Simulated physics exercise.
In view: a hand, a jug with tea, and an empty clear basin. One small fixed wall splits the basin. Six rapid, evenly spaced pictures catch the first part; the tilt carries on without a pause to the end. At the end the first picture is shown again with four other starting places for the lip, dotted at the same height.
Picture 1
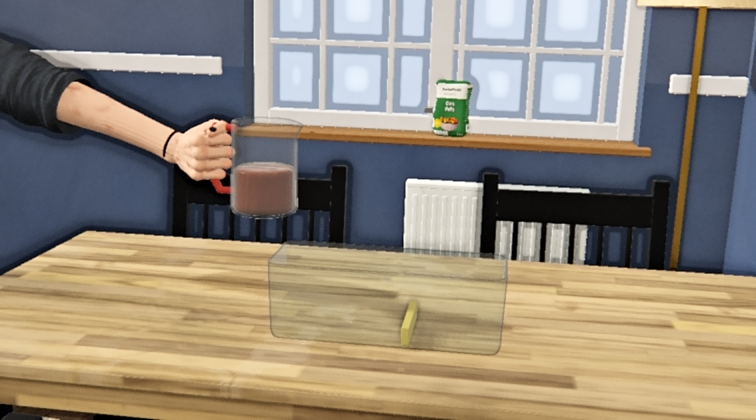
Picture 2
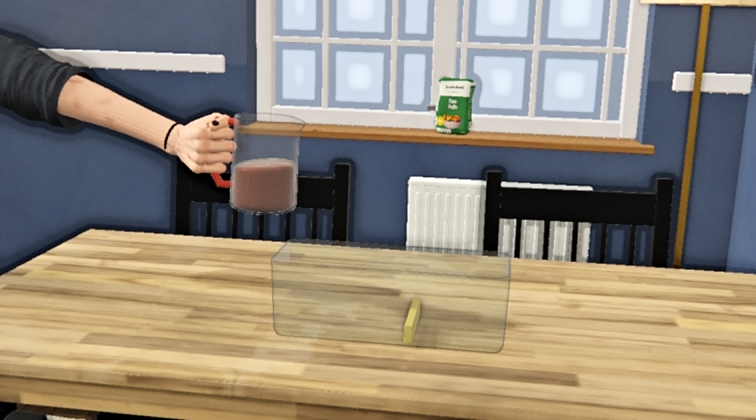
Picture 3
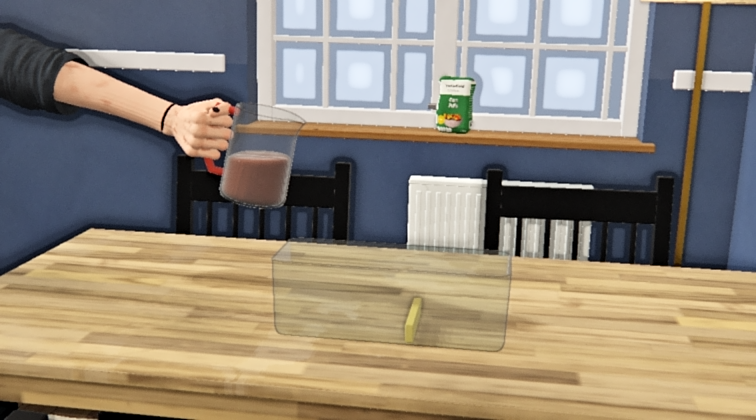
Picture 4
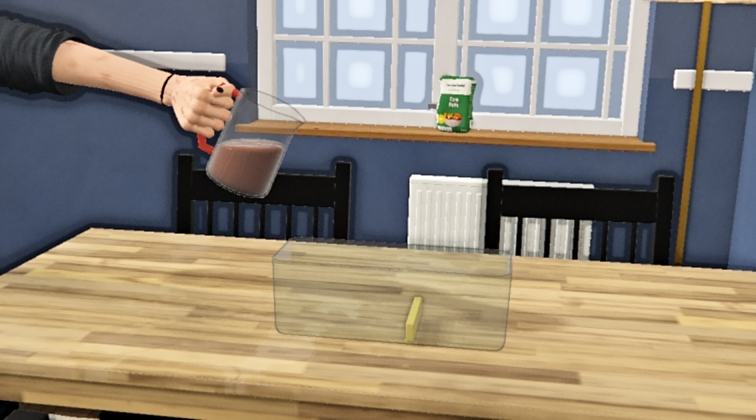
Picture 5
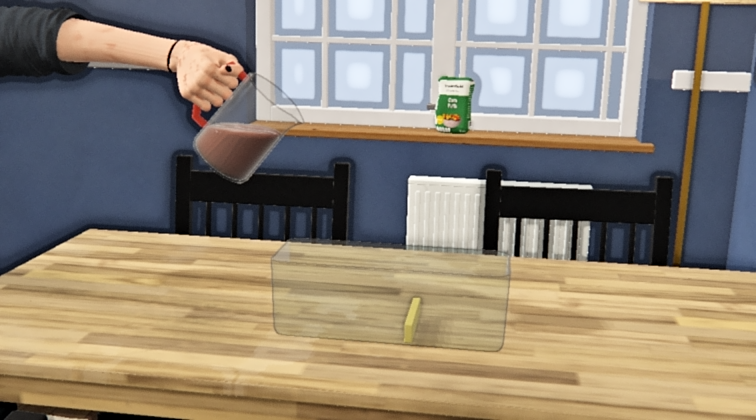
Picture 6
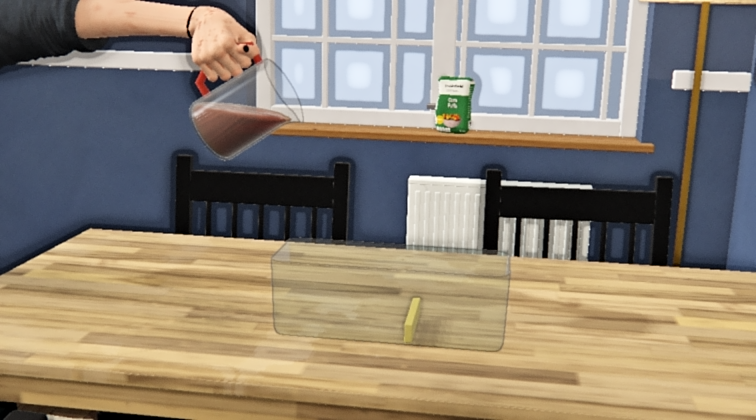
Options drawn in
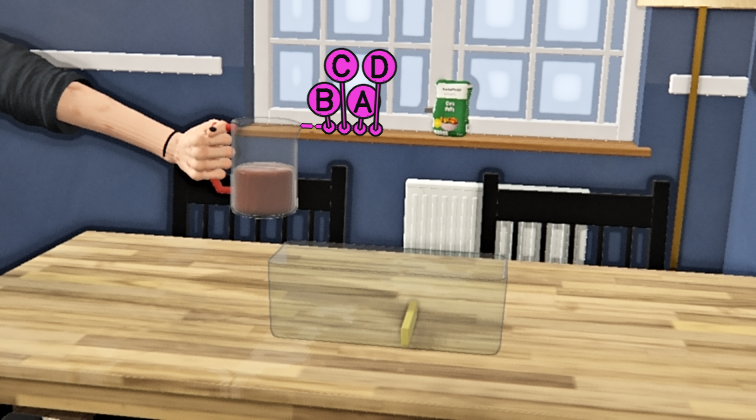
An arm in a dark sleeve reaches in from the left, holding a clear jug of brownish-pink liquid by its red handle, in a blue-walled room seen from across a wooden table. An empty clear basin sits on the table near a small yellow block, with black chairs, a white radiator and a green carton on the windowsill behind. The hand steadily tilts the jug rightward, the liquid shifting toward its lip, while the view stays almost still.
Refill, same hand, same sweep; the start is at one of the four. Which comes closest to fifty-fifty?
Place B does it best.
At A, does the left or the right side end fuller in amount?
More ends on the right.
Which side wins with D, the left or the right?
The right one.
On the marked copy, A at (359, 128); B at (328, 127); C at (344, 127); D at (375, 129).
For place A, about 14 % ends left of the wall and 80 % right of it; 5 % is lost outside.
For place B, about 51 % ends left of the wall and 45 % right of it; 3 % is lost outside.
For place C, about 16 % ends left of the wall and 79 % right of it; 5 % is lost outside.
For place D, about 14 % ends left of the wall and 79 % right of it; 7 % is lost outside.
